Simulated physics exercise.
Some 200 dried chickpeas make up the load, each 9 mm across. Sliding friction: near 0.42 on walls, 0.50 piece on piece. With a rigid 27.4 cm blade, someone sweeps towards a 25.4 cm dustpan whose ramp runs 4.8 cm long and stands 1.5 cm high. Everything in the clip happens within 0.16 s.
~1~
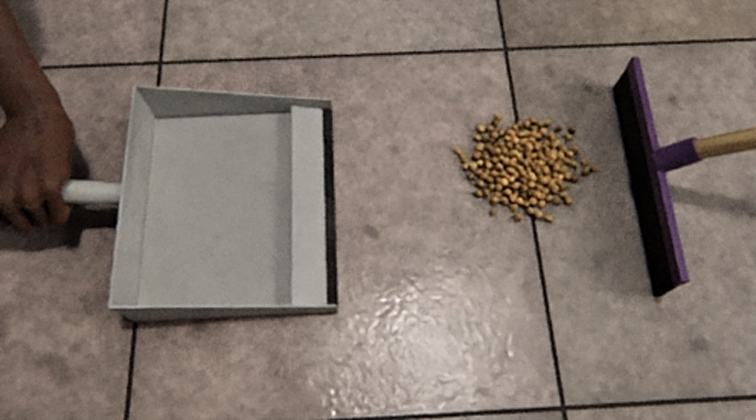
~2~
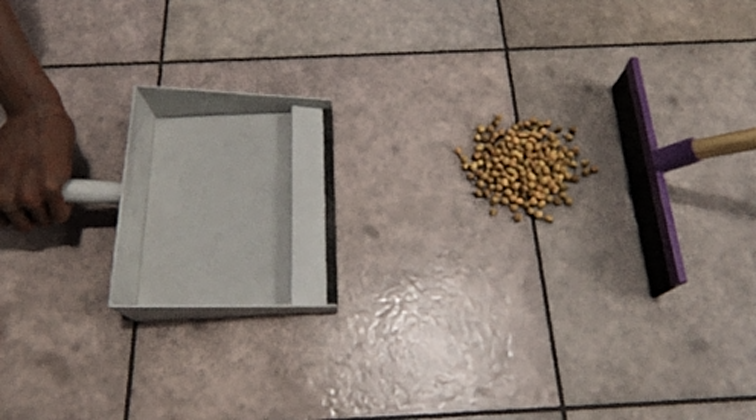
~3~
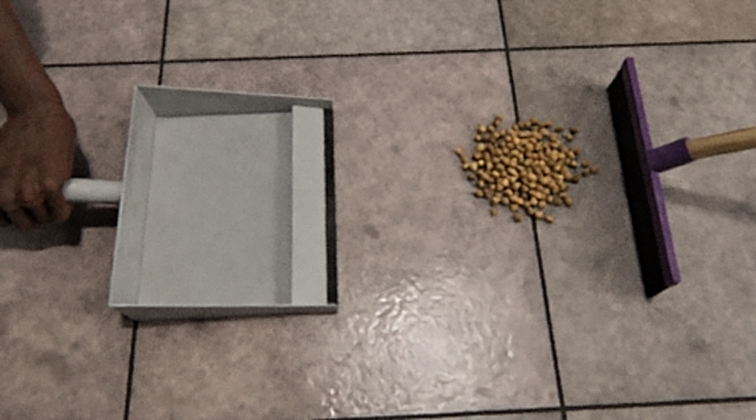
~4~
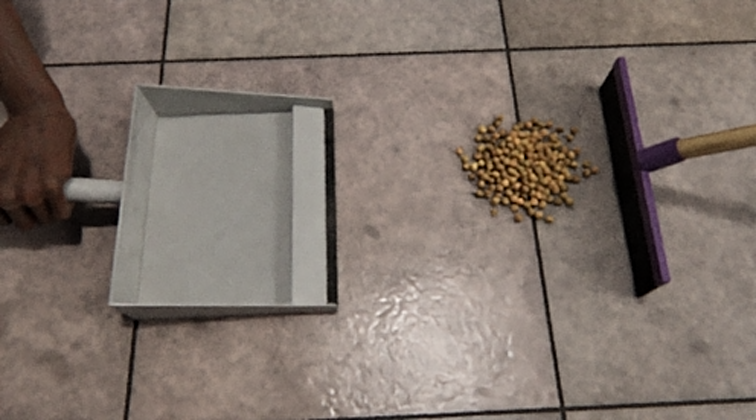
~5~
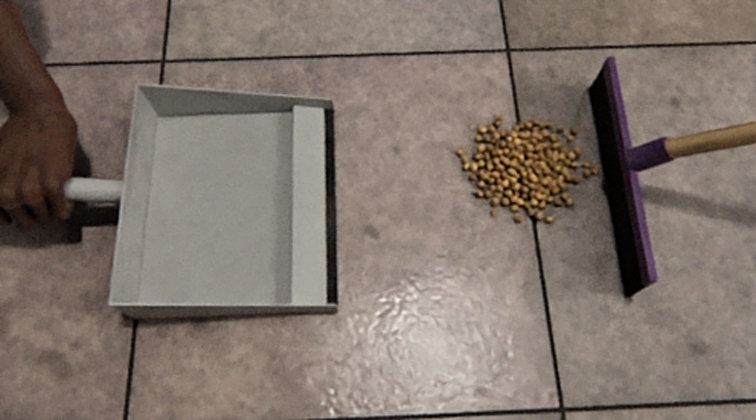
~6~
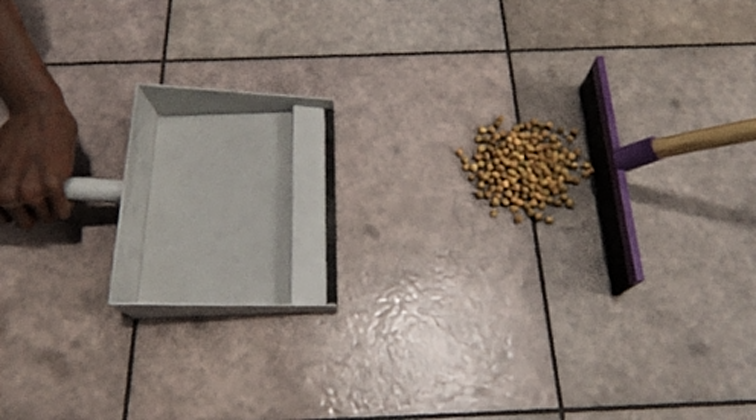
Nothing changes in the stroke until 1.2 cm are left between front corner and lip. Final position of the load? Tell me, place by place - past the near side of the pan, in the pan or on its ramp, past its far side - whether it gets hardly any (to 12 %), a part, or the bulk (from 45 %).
Near side gets hardly any. Pan gets the bulk. Far side gets a part.
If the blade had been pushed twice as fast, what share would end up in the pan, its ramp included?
Share: Close to 60 %.
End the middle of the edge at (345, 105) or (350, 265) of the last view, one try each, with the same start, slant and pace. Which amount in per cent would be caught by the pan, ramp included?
Some 35 and 45 per cent.
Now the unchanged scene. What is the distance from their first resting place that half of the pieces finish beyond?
About 24 cm.
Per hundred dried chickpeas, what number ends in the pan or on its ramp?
Near 50 in every hundred.
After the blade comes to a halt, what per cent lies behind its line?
Some 0 percent, give or take.
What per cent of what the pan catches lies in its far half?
I'd put it at around 90 per cent.
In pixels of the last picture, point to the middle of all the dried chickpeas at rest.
After settling, the middle sits near (324, 149).
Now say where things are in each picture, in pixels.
The first picture shows blade from (679, 281) to (632, 65), moved 0.0 cm, 0 of the pieces shifted so far; middle of the pieces at (524, 168); pan at (224, 209).
The second picture shows blade from (677, 281) to (631, 66), moved 0.2 cm, 0 of the pieces shifted so far; middle of the pieces at (525, 168).
The third picture shows blade from (671, 281) to (627, 65), moved 0.8 cm, 0 of the pieces shifted so far; middle of the pieces at (525, 168).
The fourth picture shows blade from (661, 281) to (618, 65), moved 1.9 cm, 0 of the pieces shifted so far; middle of the pieces at (526, 168).
The fifth picture shows blade from (649, 280) to (608, 65), moved 3.2 cm, 0 of the pieces shifted so far; middle of the pieces at (526, 169).
The sixth picture shows blade from (635, 280) to (597, 64), moved 4.5 cm, 1 of the pieces shifted so far; middle of the pieces at (526, 169); pan at (225, 207).
Then, 0.37 s after the last picture, middle of the blade 17 cm from the lip; 0 % over the lip, far side 5 %, near side 0 %.
Then, 0.61 s after the last picture, middle of the blade 8 cm from the lip; 0 % over the lip, far side 10 %, near side 0 %.
Then, 0.96 s after the last picture, middle of the blade 2 cm from the lip; 50 % over the lip, far side 20 %, near side 0 %.
In the end, near side 0 %, pan 50 %, far side 20 %, in front of the lip or behind the blade 30 %.
